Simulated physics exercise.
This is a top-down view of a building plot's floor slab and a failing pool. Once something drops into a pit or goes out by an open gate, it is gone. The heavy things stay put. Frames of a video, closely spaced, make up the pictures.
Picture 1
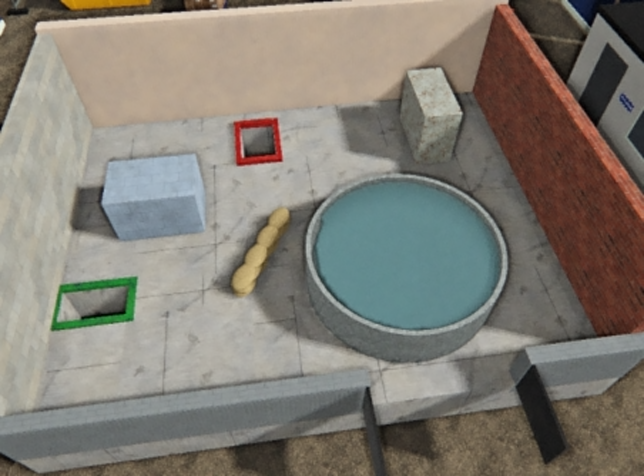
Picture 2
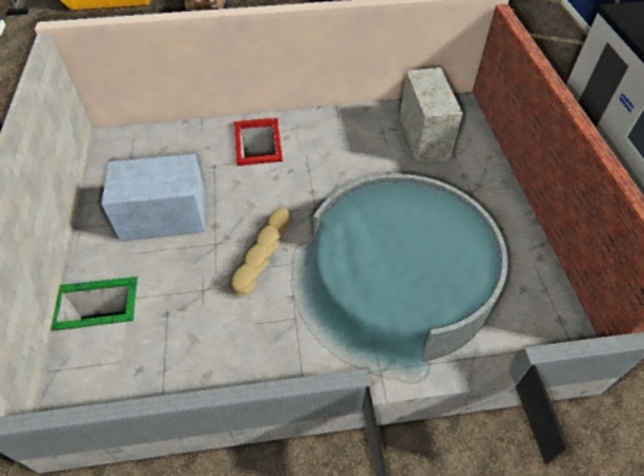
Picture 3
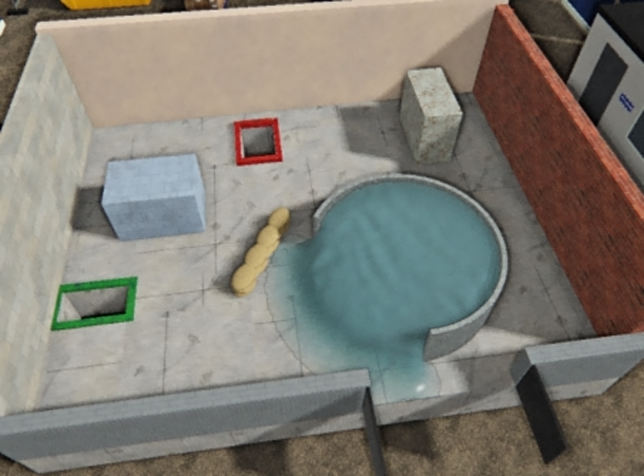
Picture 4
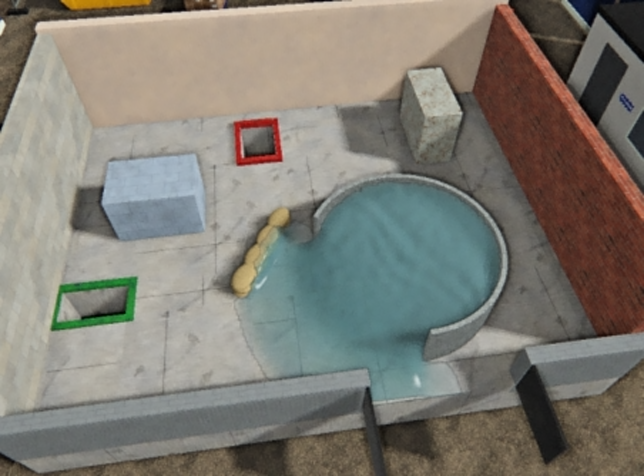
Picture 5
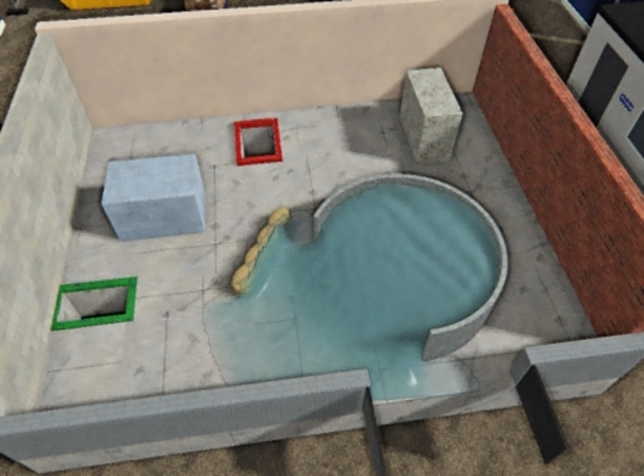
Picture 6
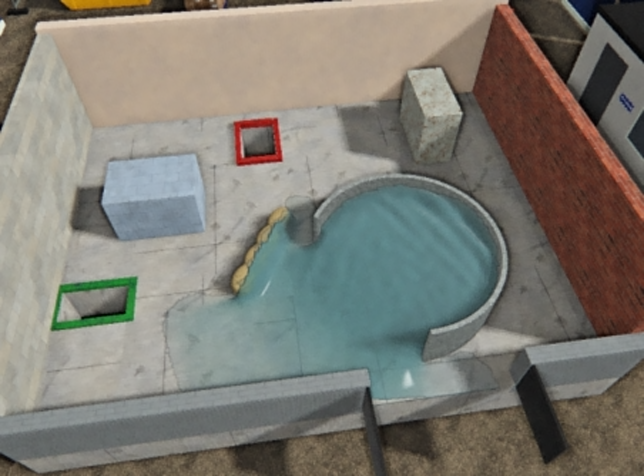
A round pool's wall opens at the front left and blue-green water spreads leftward past sandbags.
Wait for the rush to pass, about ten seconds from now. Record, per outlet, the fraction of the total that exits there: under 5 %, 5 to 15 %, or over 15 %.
Outcome: The gate is going to fail to stay at fifteen per cent or less, the green pit is going to fail to stay at fifteen per cent or less, the red pit is going to fail to get to five per cent.
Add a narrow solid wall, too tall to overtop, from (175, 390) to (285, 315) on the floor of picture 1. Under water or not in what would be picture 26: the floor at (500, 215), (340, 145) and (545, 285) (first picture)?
In order: Dry; wet; dry.
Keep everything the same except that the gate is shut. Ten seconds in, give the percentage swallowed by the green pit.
Green pit, %: 45.
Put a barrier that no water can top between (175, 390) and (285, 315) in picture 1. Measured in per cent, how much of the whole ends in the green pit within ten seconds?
Green: About 20 %.
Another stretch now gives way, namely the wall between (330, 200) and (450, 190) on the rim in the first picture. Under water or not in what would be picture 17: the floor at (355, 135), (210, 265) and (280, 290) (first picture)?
Note, points one to three: Reached and soaked / unreached / unreached.
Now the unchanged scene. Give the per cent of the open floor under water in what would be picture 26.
Close to 45 %.
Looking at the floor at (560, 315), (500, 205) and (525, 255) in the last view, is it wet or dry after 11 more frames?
Well, in turn they'd be dry underfoot, dry underfoot and dry underfoot.
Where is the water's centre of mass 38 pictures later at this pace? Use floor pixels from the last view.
Somewhere near (248, 285).
A moment on, water covers 30 % of the floor; the gate 7 %, the green pit 0 %, the red pit 0 %.
Next, water covers 40 % of the floor; the gate 10 %, the green pit 2 %, the red pit 0 %.
Then, water covers 45 % of the floor; the gate 13 %, the green pit 17 %, the red pit 0 %.
Later, water covers 65 % of the floor; the gate 17 %, the green pit 31 %, the red pit 0 %.
In the end, water covers 85 % of the floor; the gate 20 %, the green pit 37 %, the red pit 0 %.
